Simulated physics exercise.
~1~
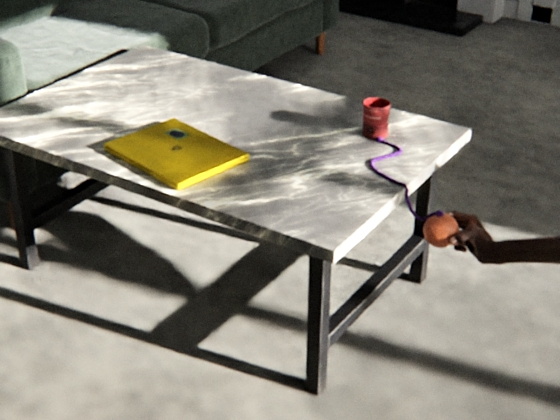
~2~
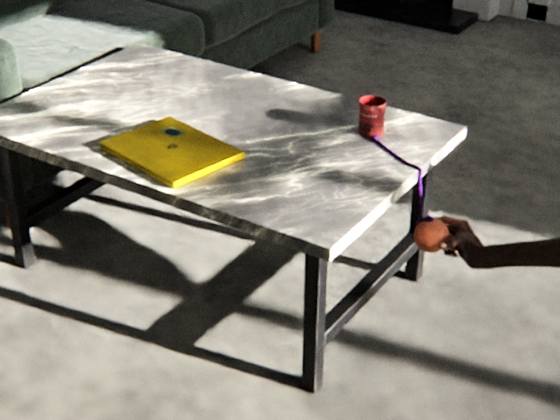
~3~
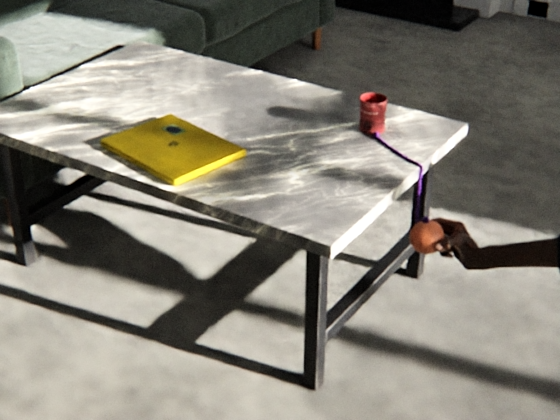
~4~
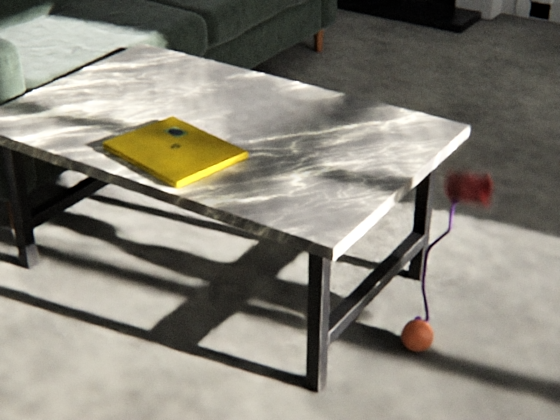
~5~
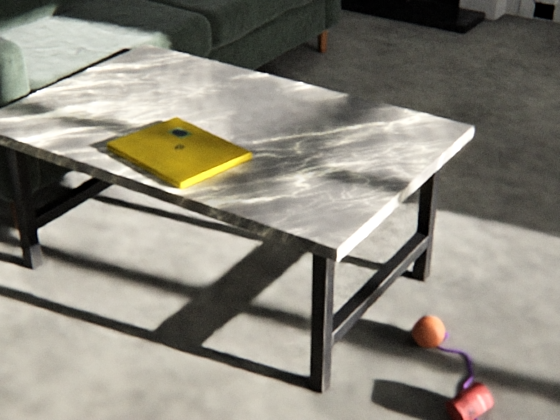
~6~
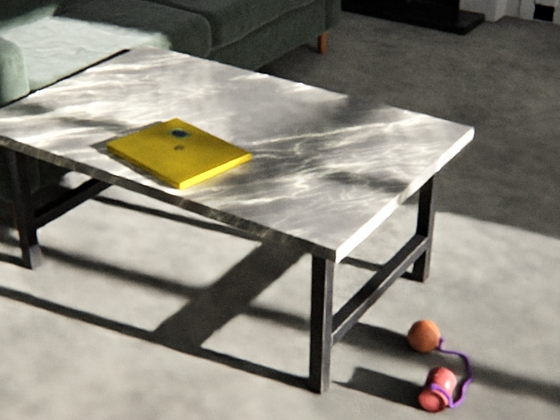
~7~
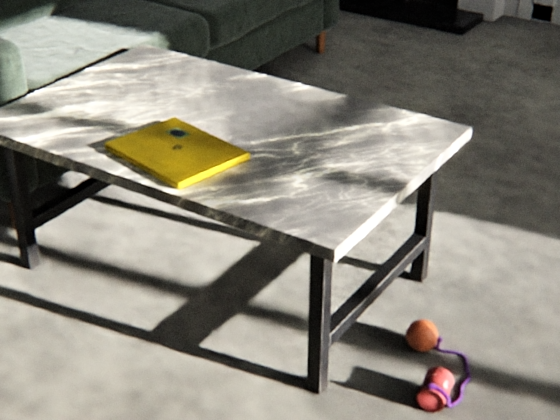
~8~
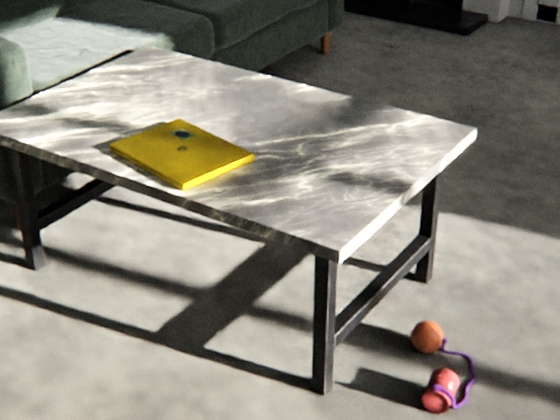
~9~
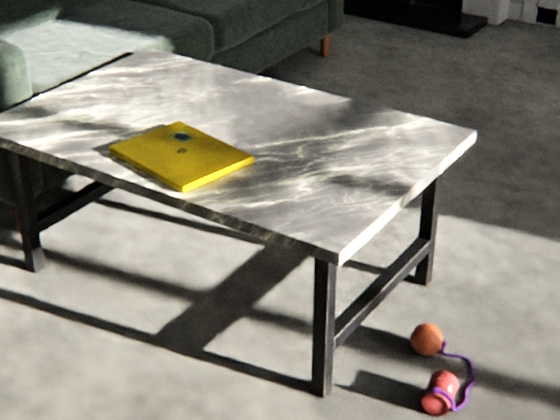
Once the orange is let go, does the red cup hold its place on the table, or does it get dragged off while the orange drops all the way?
The red cup is dragged off the table by the cord, and the orange drops all the way to the floor.
